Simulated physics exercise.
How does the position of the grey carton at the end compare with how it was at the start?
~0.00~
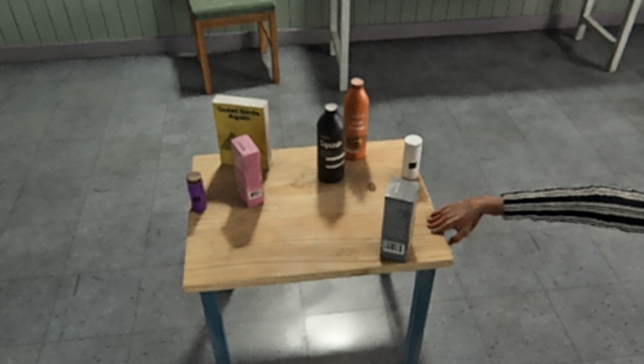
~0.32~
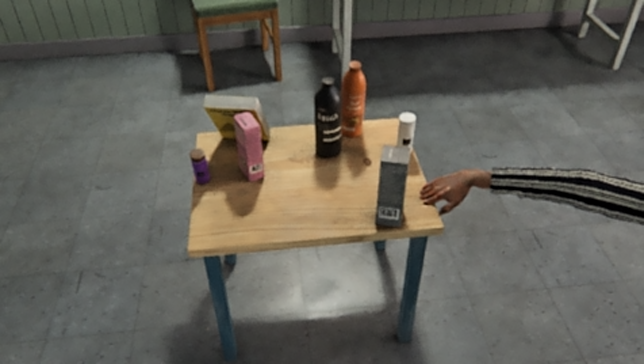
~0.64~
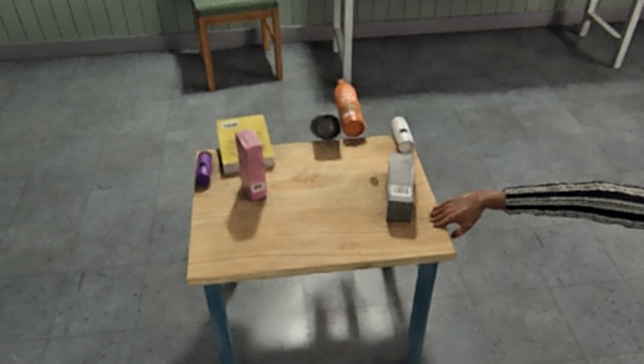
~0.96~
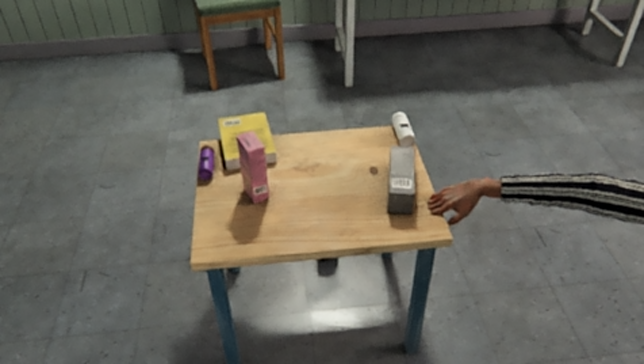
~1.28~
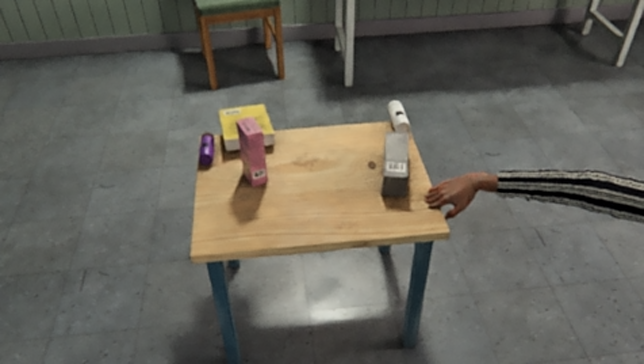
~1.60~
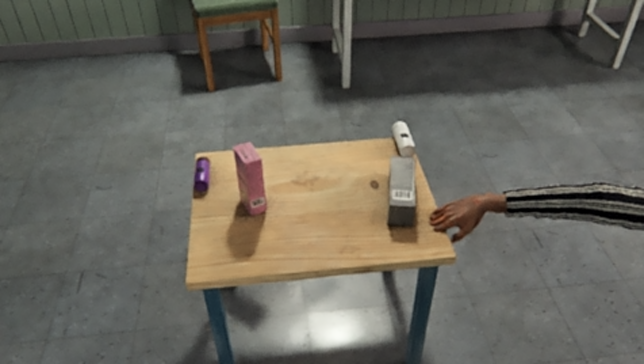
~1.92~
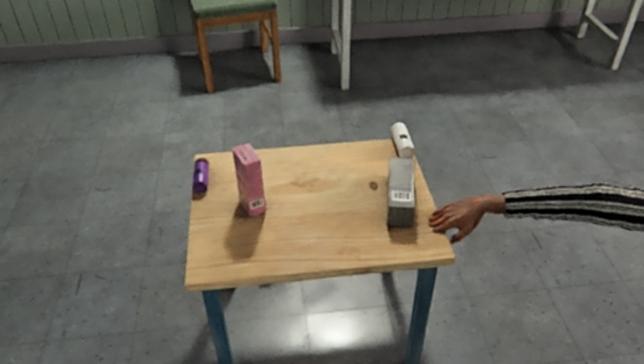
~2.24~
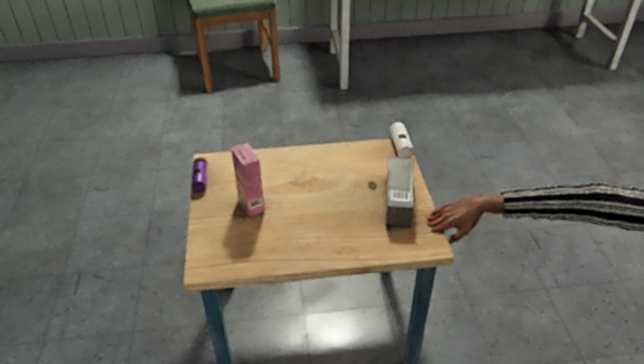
At the start the grey carton stands upright on the right side of the table. By the end it is lying on its side, still on the tabletop.
A hand at the edge of a jolting wooden table as bottles and a yellow book topple off, leaving a pink carton standing.
